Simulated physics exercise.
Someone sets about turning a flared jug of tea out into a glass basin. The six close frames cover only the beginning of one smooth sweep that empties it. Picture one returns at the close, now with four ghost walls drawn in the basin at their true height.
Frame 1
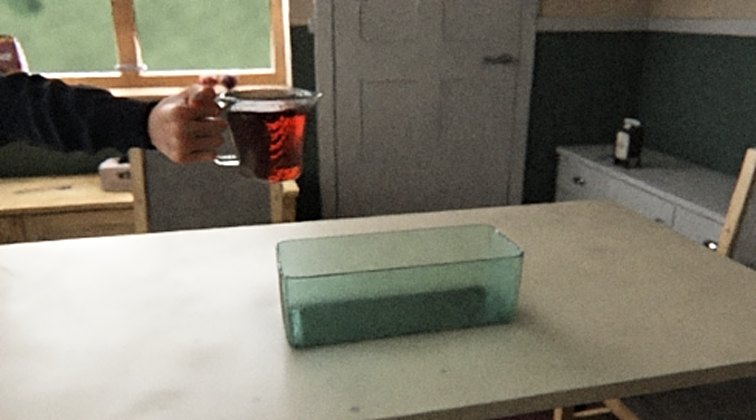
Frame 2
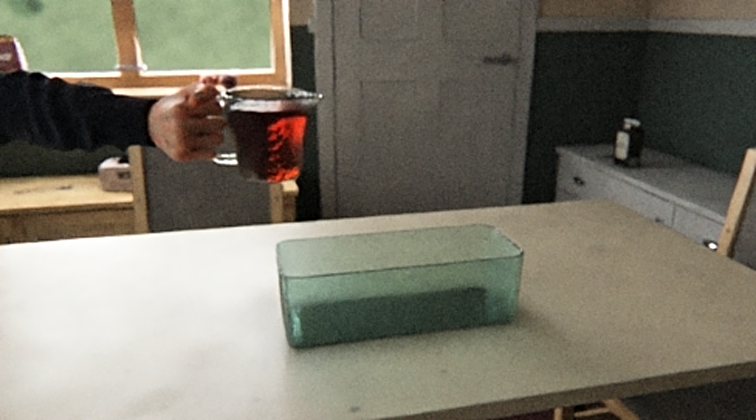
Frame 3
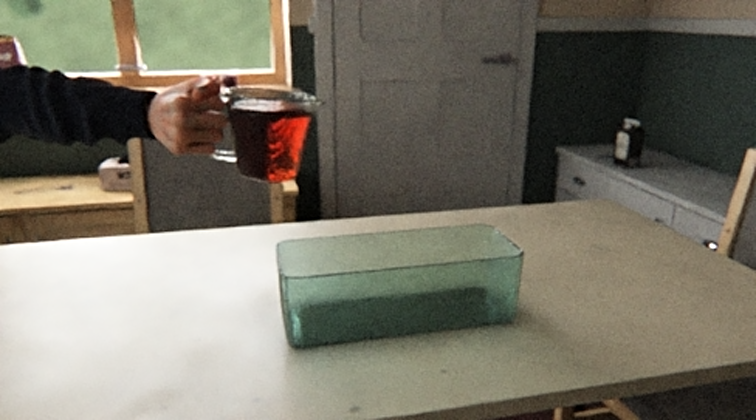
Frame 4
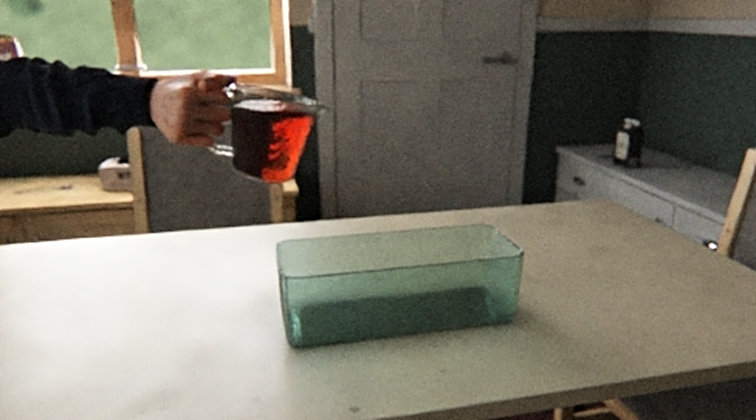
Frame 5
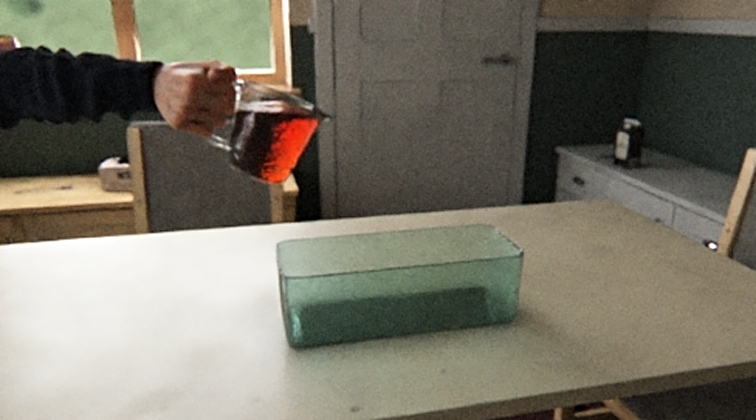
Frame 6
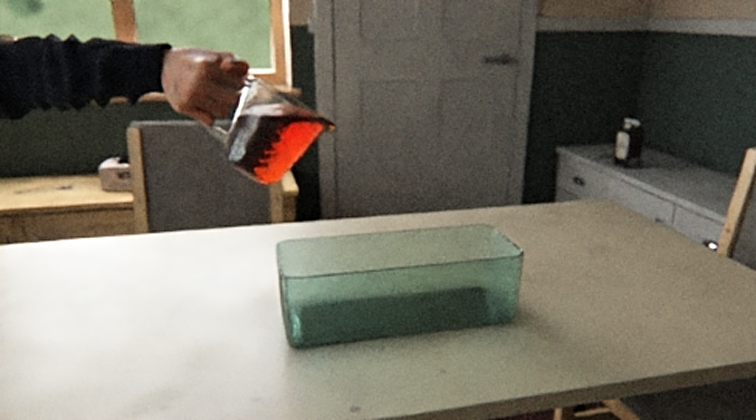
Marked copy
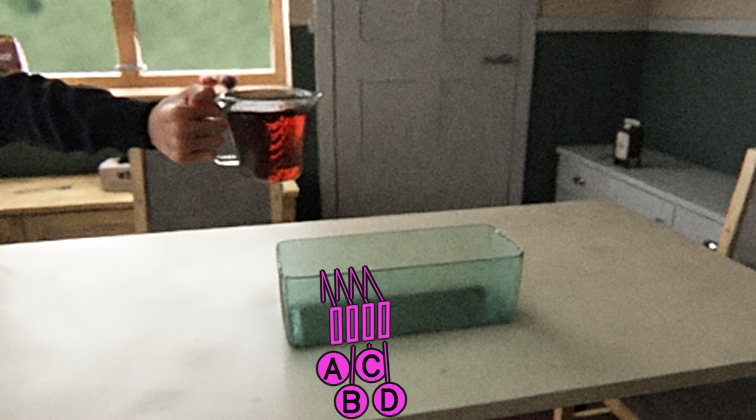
A hand in a dark sleeve holds a clear glass jug of red-brown tea at upper left, above a pale table seen from slightly above in a dim room. A green-tinted rectangular glass basin sits mid-table, with a window, grey door and low cabinet behind. The hand tilts the jug steadily rightward until tea reaches over its lip, while the view stays still.
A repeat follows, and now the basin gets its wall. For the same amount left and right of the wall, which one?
It is D.
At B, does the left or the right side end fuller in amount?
More ends on the right.
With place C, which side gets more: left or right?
The right side.
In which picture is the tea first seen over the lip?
Picture 6.
On the marked copy, A at (337, 348); B at (353, 346); C at (369, 344); D at (384, 342).
With A, about 3 % ends left of the wall and 95 % right of it.
With B, about 3 % ends left of the wall and 95 % right of it.
With C, about 13 % ends left of the wall and 85 % right of it.
With D, about 56 % ends left of the wall and 42 % right of it; 3 % is lost outside.
